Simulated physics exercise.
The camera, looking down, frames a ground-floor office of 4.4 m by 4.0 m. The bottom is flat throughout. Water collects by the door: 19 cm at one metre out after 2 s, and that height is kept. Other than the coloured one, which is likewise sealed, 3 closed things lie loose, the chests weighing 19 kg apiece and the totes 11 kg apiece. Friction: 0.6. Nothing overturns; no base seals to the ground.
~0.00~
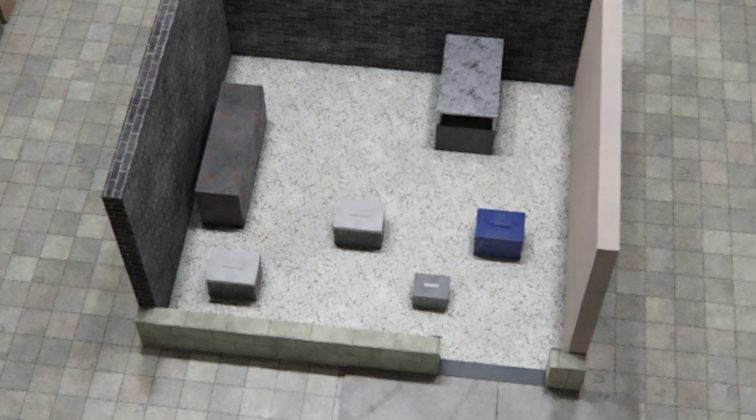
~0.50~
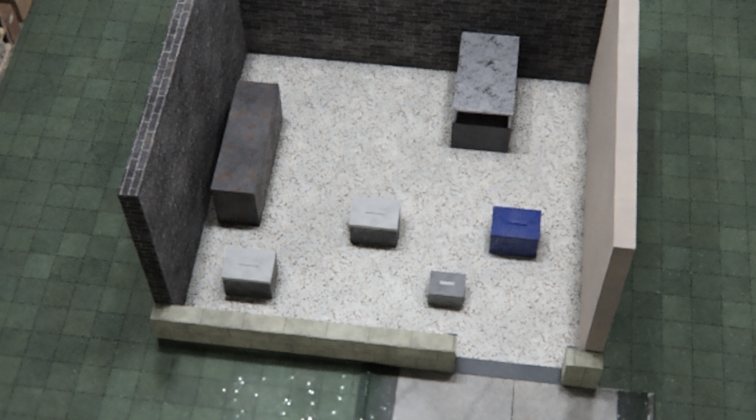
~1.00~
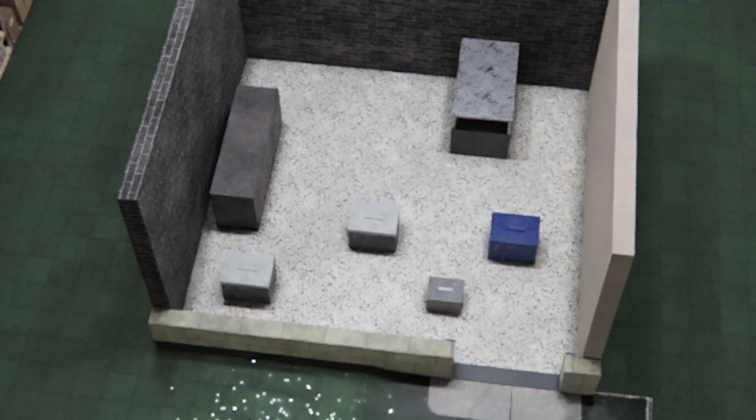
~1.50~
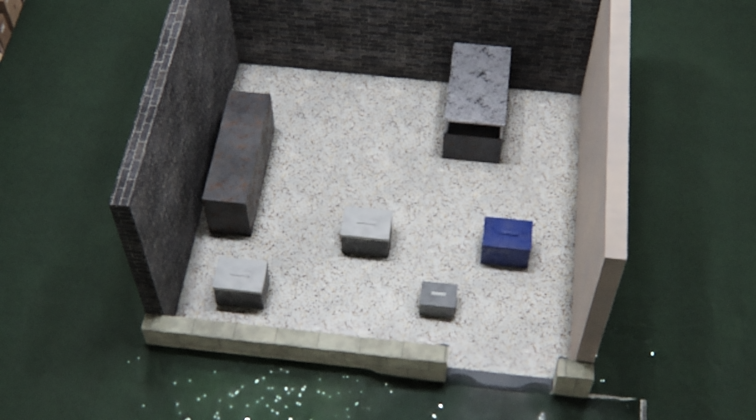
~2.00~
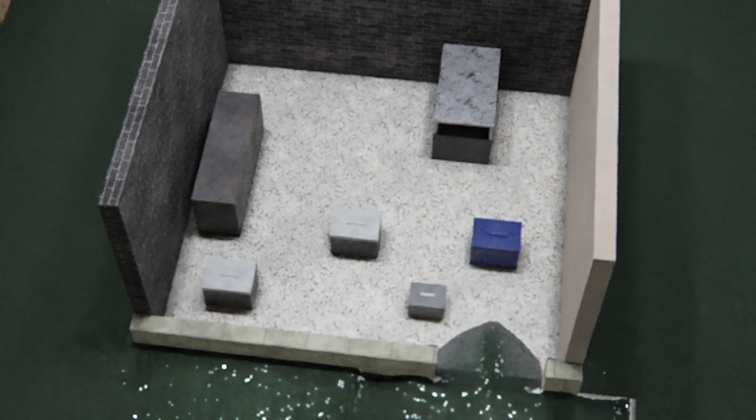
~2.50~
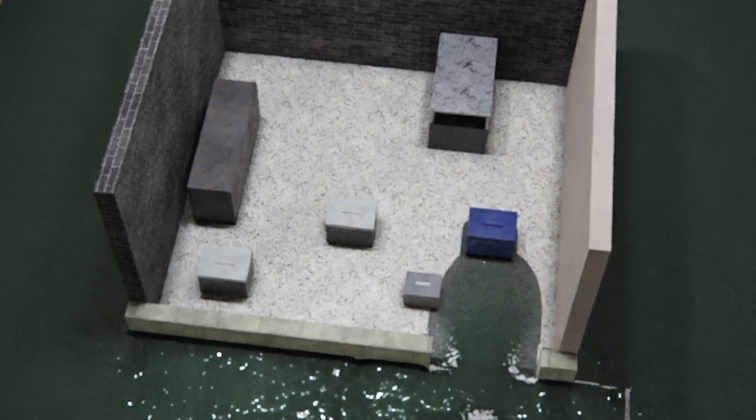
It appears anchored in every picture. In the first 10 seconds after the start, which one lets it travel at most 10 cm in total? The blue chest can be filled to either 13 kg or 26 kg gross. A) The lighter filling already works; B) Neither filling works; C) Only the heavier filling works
Neither filling works.
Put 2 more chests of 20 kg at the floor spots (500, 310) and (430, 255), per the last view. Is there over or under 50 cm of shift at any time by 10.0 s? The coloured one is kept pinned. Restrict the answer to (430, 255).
Note: Exceeds it.
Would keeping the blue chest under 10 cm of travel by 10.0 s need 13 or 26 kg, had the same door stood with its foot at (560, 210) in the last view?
If so, only the heavier one succeeds.
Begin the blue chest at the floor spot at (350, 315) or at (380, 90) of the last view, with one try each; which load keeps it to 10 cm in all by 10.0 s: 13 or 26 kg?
Well, first the light mass is sufficient, and next the light mass is sufficient.
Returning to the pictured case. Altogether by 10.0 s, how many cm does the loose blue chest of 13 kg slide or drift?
Some 350 centimetres of travel in total.
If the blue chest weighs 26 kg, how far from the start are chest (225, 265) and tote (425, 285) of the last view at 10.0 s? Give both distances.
In turn: 0 cm, 60 cm.
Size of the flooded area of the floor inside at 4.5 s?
My estimate is roughly 10.0 m2.
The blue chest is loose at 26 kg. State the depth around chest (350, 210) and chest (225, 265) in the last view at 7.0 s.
I'd put it at 3 cm and 1 cm respectively.
After 3.5 s the blue chest would be 46 cm from its start with 13 kg and 11 cm from its start with 26 kg; 6 cm of water round it then.
After 4.5 s the blue chest would be 112 cm from its start with 13 kg and 19 cm from its start with 26 kg; 6 cm of water round it then.
After 7.0 s the blue chest would be 199 cm from its start with 13 kg and 24 cm from its start with 26 kg; 7 cm of water round it then.
After 10.0 s the blue chest would be 140 cm from its start with 13 kg and 65 cm from its start with 26 kg; 11 cm of water round it then.
